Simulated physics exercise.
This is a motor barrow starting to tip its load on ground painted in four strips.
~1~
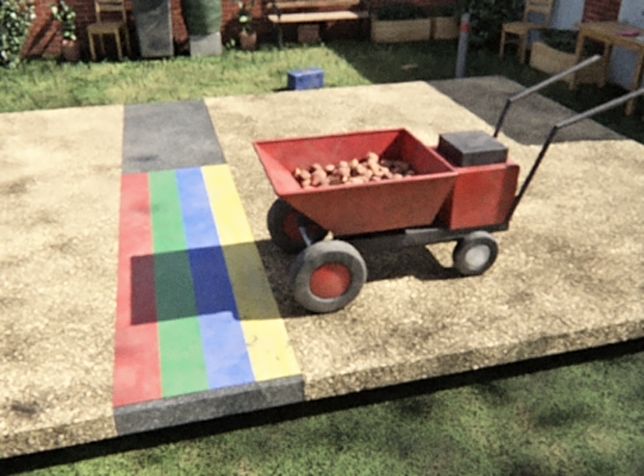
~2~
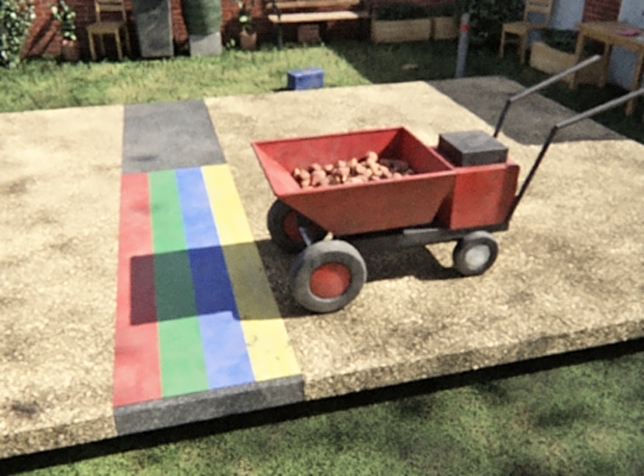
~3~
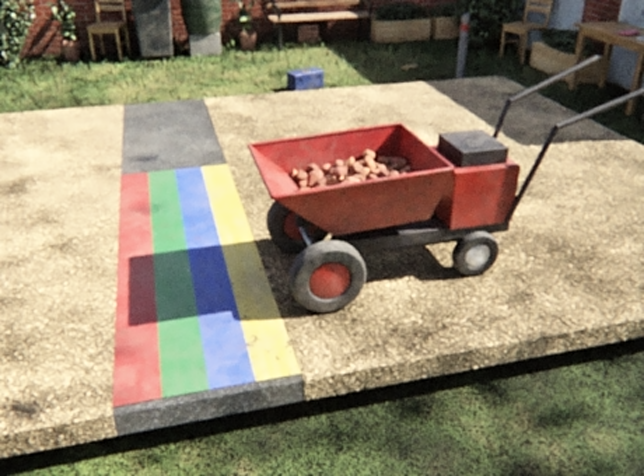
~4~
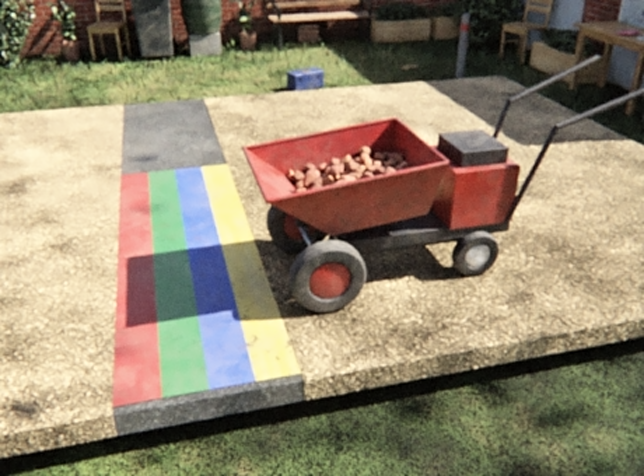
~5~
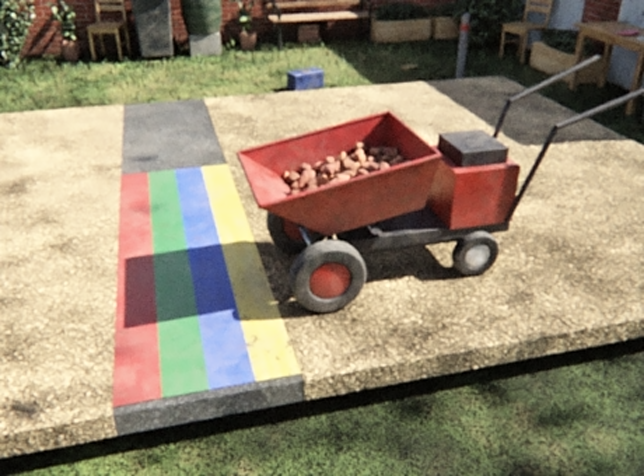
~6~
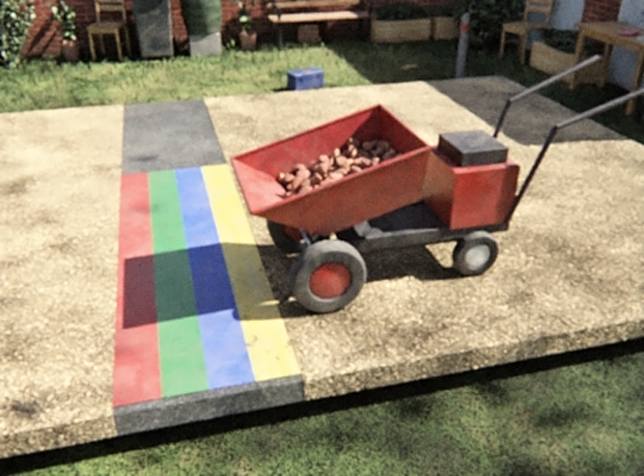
A red motor barrow loaded with rubble stood still beside ground painted in red, green, blue and yellow strips, and its skip slowly tilted down toward the left while the lumps stayed inside.
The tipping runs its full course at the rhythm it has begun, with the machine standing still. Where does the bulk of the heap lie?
Most lies over the green band.
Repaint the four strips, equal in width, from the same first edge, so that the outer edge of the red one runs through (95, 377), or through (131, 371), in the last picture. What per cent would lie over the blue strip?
The first gives 20 %, the second 10 %.
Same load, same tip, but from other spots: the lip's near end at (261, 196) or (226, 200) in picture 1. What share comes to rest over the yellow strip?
Roughly 0 per cent, and 0 per cent.
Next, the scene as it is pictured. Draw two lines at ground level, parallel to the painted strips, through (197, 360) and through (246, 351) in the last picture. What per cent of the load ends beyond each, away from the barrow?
Roughly 60 per cent, and 80 per cent.
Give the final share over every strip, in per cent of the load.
About: Yellow strip 0, blue strip 15, green strip 35, red strip 20 per cent.
Soon, skip tipped steeply; all in the skip.
A while on, skip tipped right over; about half in the skip; a small part over the blue strip; about a third over the green strip; a stray few over the red strip.
Towards the end, skip tipped right over; about a quarter in the skip; a small part over the blue strip; about a third over the green strip; about a quarter over the red strip; a small part off the paint.
Finally, skip tipped right over; about a quarter in the skip; none over the yellow strip; a small part over the blue strip; about a third over the green strip; about a quarter over the red strip; a small part off the paint.
